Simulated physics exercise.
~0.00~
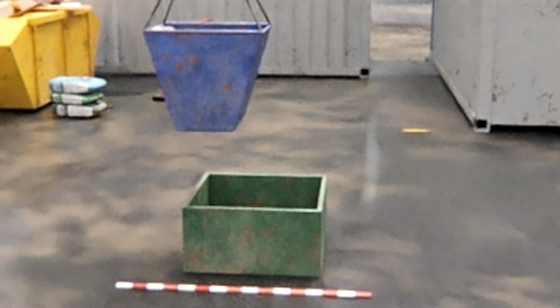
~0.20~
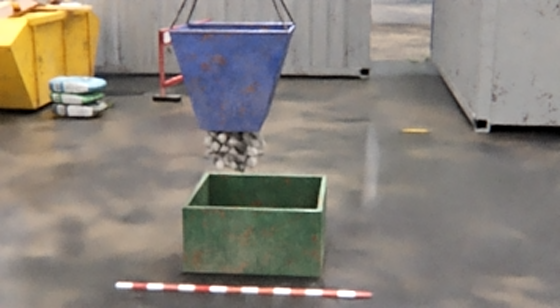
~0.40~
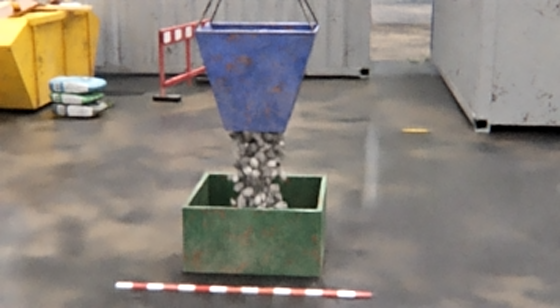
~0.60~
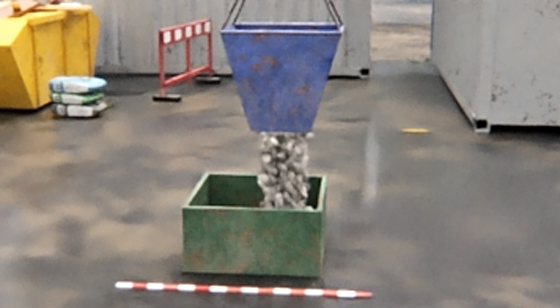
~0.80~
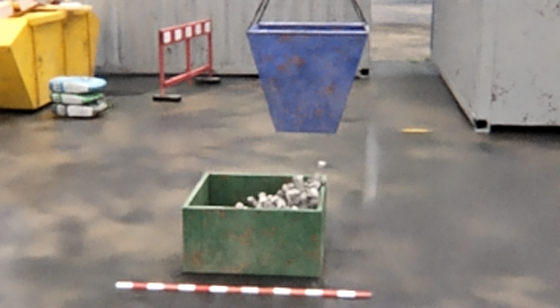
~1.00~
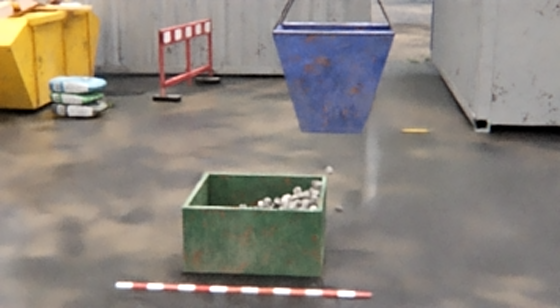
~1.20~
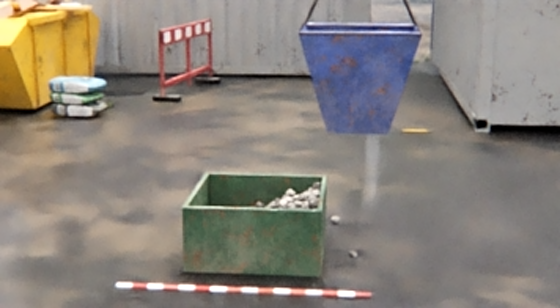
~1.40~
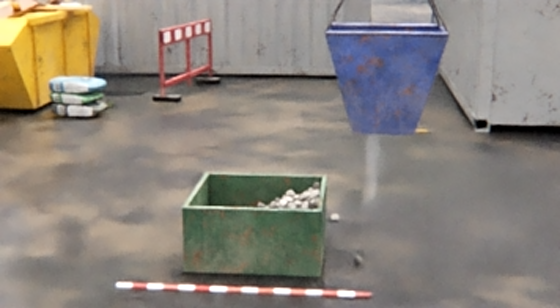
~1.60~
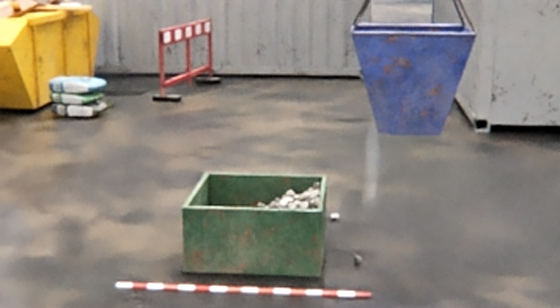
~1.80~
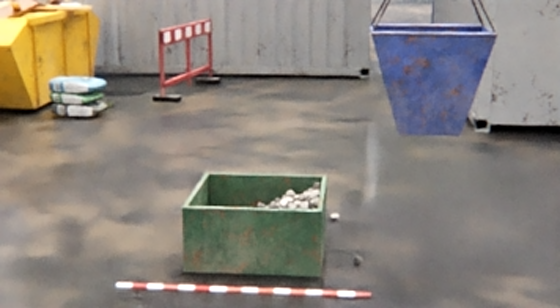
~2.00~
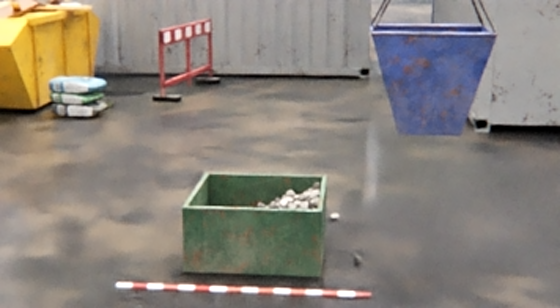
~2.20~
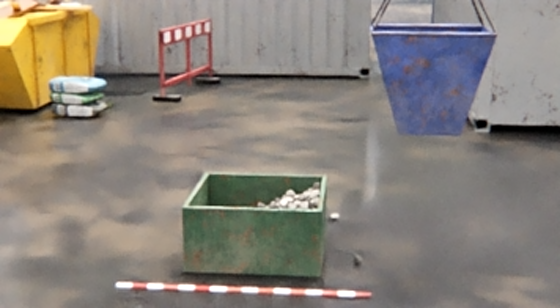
In the video, a blue hopper hanging from cables moves right above a green bin, pouring grey stones that pile up toward the bin's right side, while a couple land on the ground beside it, and the emptied hopper continues right and stops.
